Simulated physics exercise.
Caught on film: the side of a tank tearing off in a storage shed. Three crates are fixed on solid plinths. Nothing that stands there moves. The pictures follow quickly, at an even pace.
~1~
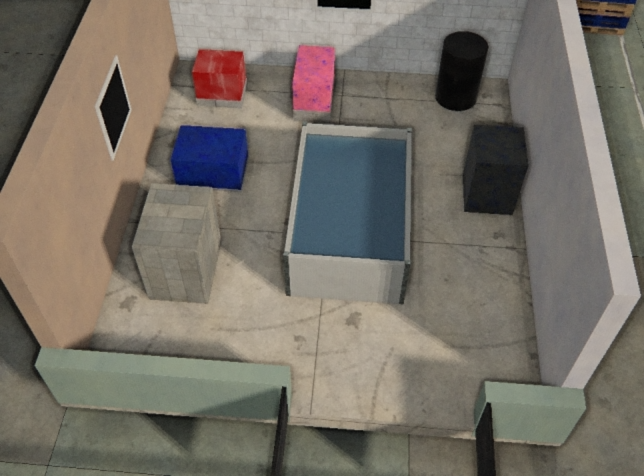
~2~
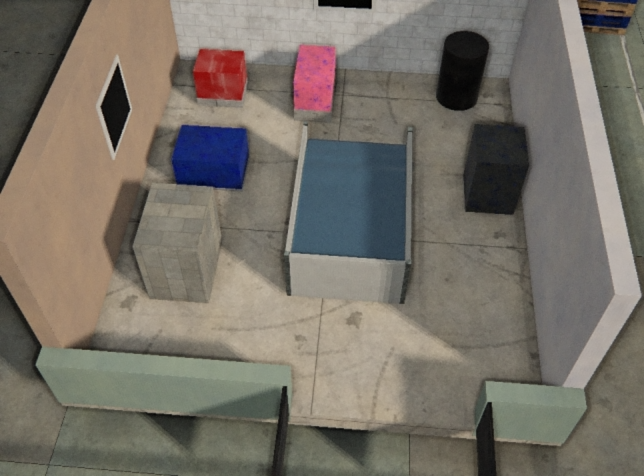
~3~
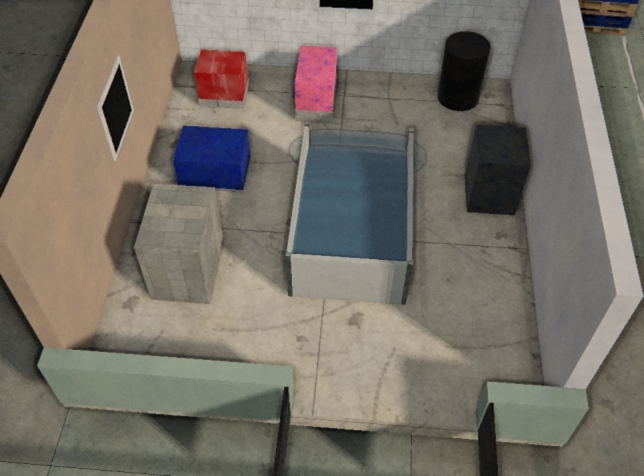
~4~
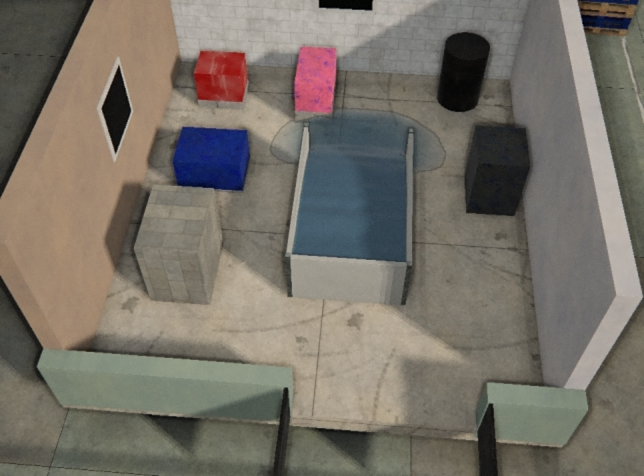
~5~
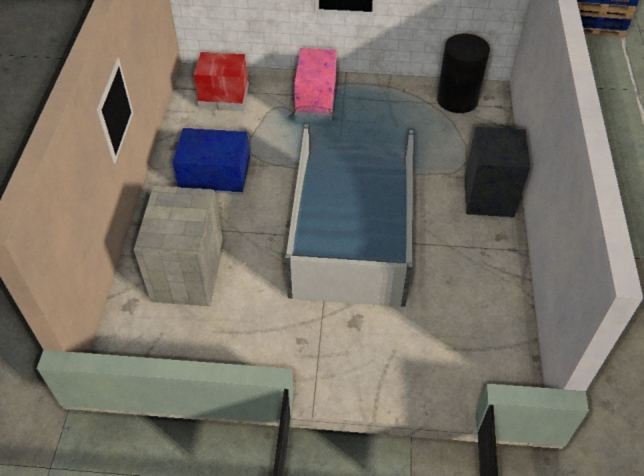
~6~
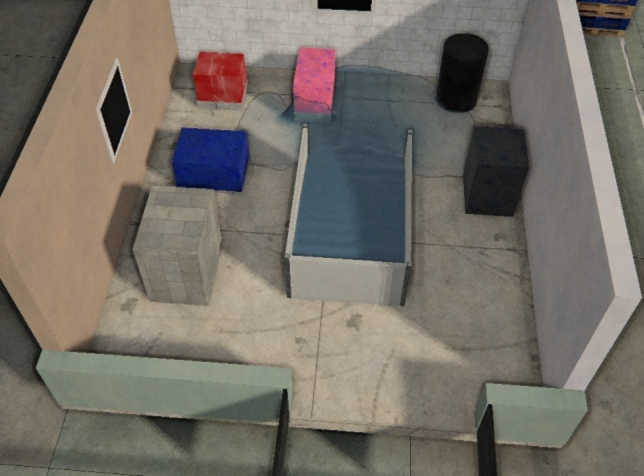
In a storage shed, the far side of a water tank opening and water spreading across the floor around a pink block.
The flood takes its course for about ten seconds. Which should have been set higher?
The pink crate is wetted; the blue crate is wetted; the red crate is wetted.
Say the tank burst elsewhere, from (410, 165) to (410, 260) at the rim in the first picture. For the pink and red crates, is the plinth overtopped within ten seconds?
One by one: Pink crate is spared; red crate escapes it.
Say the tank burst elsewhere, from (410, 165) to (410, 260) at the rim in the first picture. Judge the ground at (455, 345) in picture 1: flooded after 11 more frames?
Answer: Awash.
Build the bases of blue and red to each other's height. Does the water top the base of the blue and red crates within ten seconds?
Then: Blue ends up wet; red takes water.
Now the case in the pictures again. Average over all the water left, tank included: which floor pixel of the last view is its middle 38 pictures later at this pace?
I would point to (330, 167).
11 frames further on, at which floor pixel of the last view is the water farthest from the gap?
Around (181, 65).
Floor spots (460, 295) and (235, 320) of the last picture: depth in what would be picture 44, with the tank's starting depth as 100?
Roughly 4 and 0 per cent, in turn.
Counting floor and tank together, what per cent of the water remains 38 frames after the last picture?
I make it 98 per cent.
A moment on, water covers 30 % of the floor; the pink crate water round its plinth, the blue crate water round its plinth, the red crate water round its plinth.
Next, water covers 40 % of the floor; the pink crate water round its plinth, the blue crate water round its plinth, the red crate water round its plinth.
Then, water covers 55 % of the floor; the pink crate water round its plinth, the blue crate water round its plinth, the red crate water round its plinth.
Later, water covers 85 % of the floor; the pink crate water round its plinth, the blue crate water round its plinth, the red crate water round its plinth.
In the end, water covers 100 % of the floor; the pink crate was topped, the blue crate was topped, the red crate was topped.
